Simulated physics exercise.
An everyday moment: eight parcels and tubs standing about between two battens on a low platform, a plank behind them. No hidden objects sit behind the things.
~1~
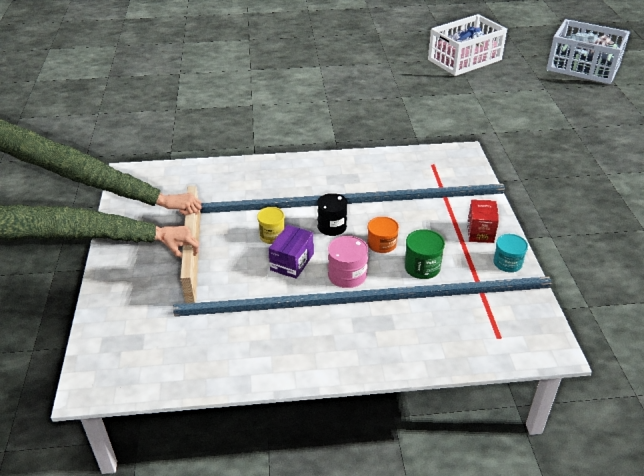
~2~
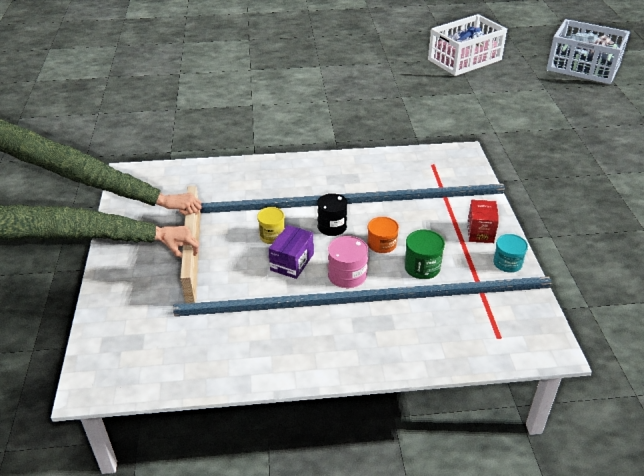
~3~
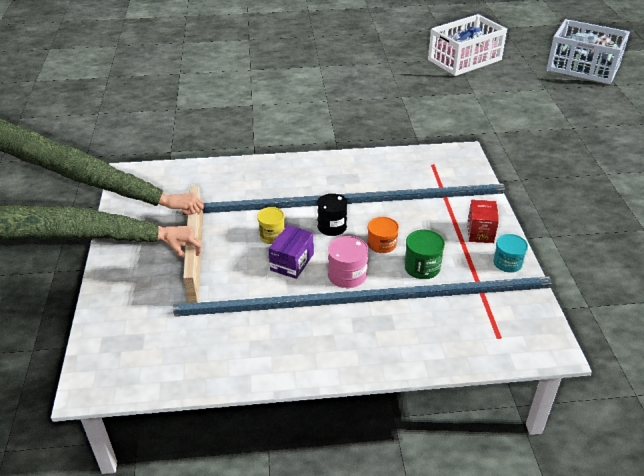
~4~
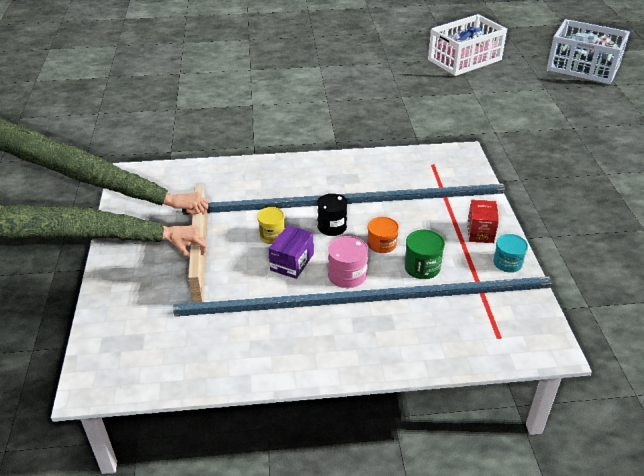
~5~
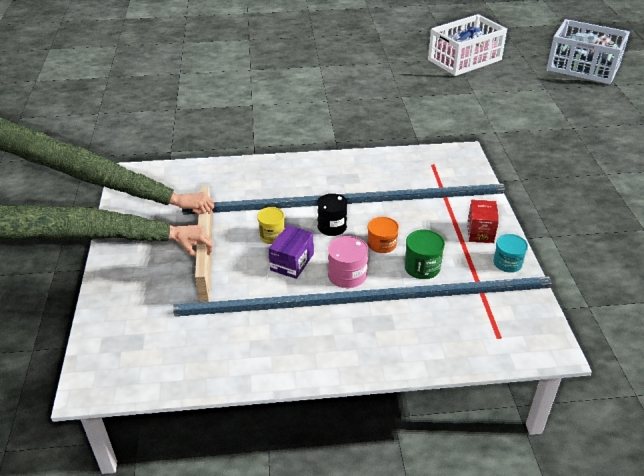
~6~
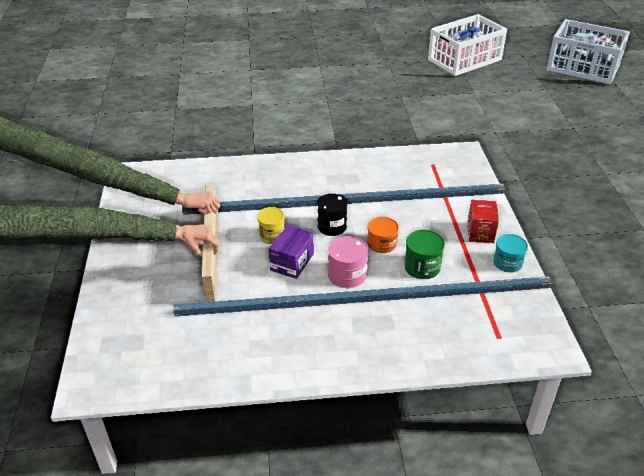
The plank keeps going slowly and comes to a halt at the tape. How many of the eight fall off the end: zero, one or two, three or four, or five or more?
When it halts, one, or two, of them have come off.
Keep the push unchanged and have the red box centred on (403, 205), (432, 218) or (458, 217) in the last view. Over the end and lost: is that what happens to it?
Taking the starts in order, it keeps its place, then keeps its place, then keeps its place.
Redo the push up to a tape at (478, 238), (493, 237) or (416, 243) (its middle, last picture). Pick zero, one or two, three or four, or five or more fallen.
In the order of the places given: Three or four; three or four; zero.
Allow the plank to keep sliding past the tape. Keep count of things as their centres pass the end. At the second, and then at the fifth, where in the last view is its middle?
Earlier crossing: About (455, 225); later crossing: About (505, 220).
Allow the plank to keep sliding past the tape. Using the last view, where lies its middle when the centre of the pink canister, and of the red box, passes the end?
With the pink canister it sits around (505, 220), with the red box around (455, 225).
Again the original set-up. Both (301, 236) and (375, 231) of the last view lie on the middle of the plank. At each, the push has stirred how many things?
In order, the tallies are 4 and 6.
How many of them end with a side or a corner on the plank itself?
4.
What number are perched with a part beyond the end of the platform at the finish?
Tally: 1.
Soon after, none off yet; turquoise pail at rest near (510, 253); red box at rest near (483, 221); green pail at rest near (424, 255).
In the end, the number that fall off is one or two; gone, red box and turquoise pail.
